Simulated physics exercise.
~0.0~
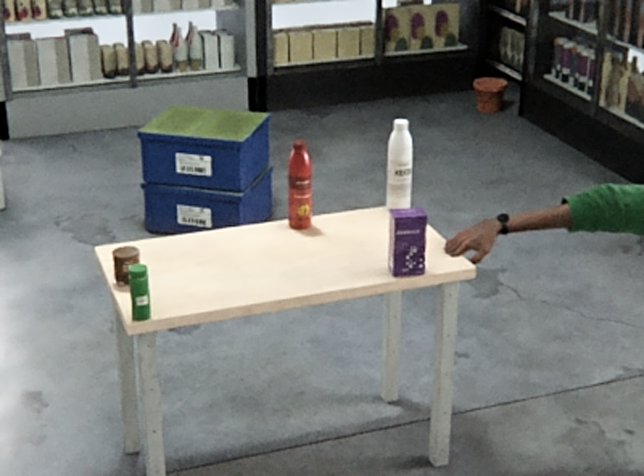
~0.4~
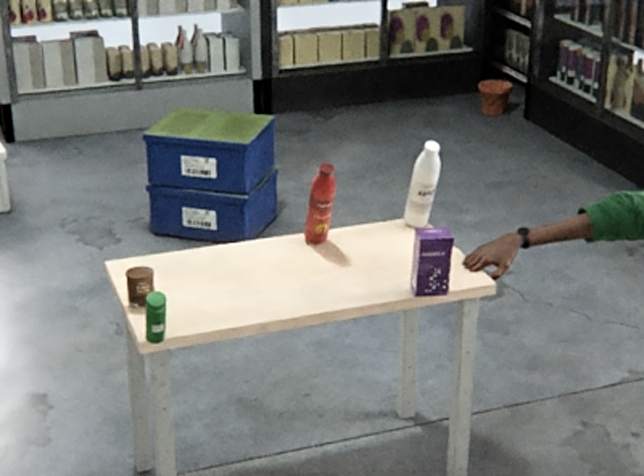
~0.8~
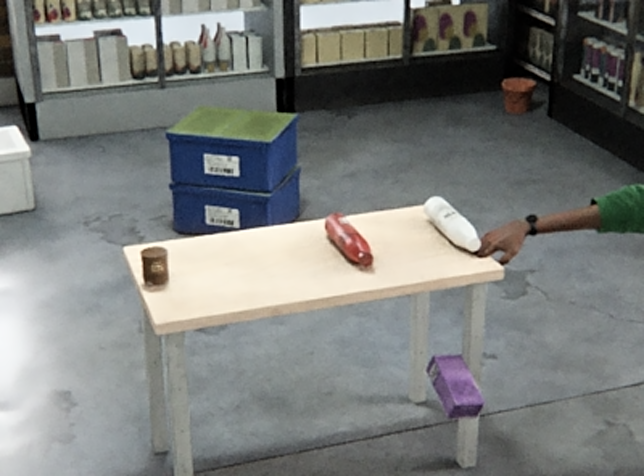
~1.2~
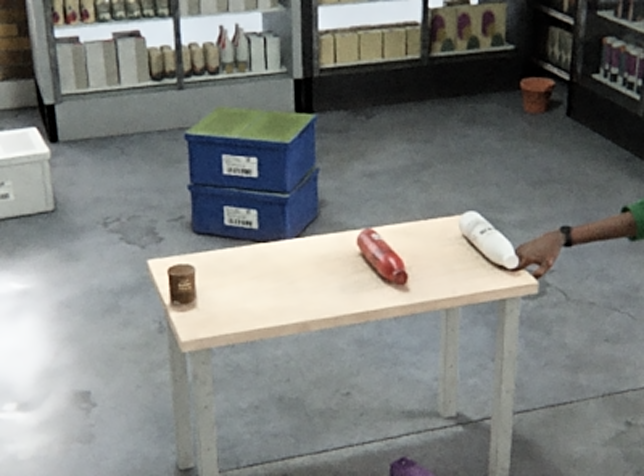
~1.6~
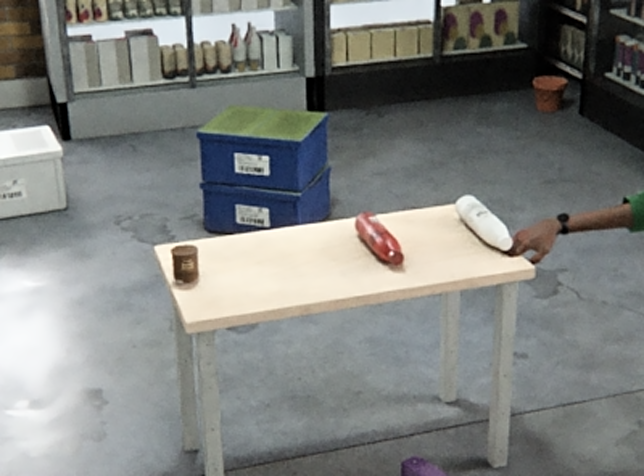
In a shop, a hand jolts a table, toppling two bottles while a purple packet falls off.
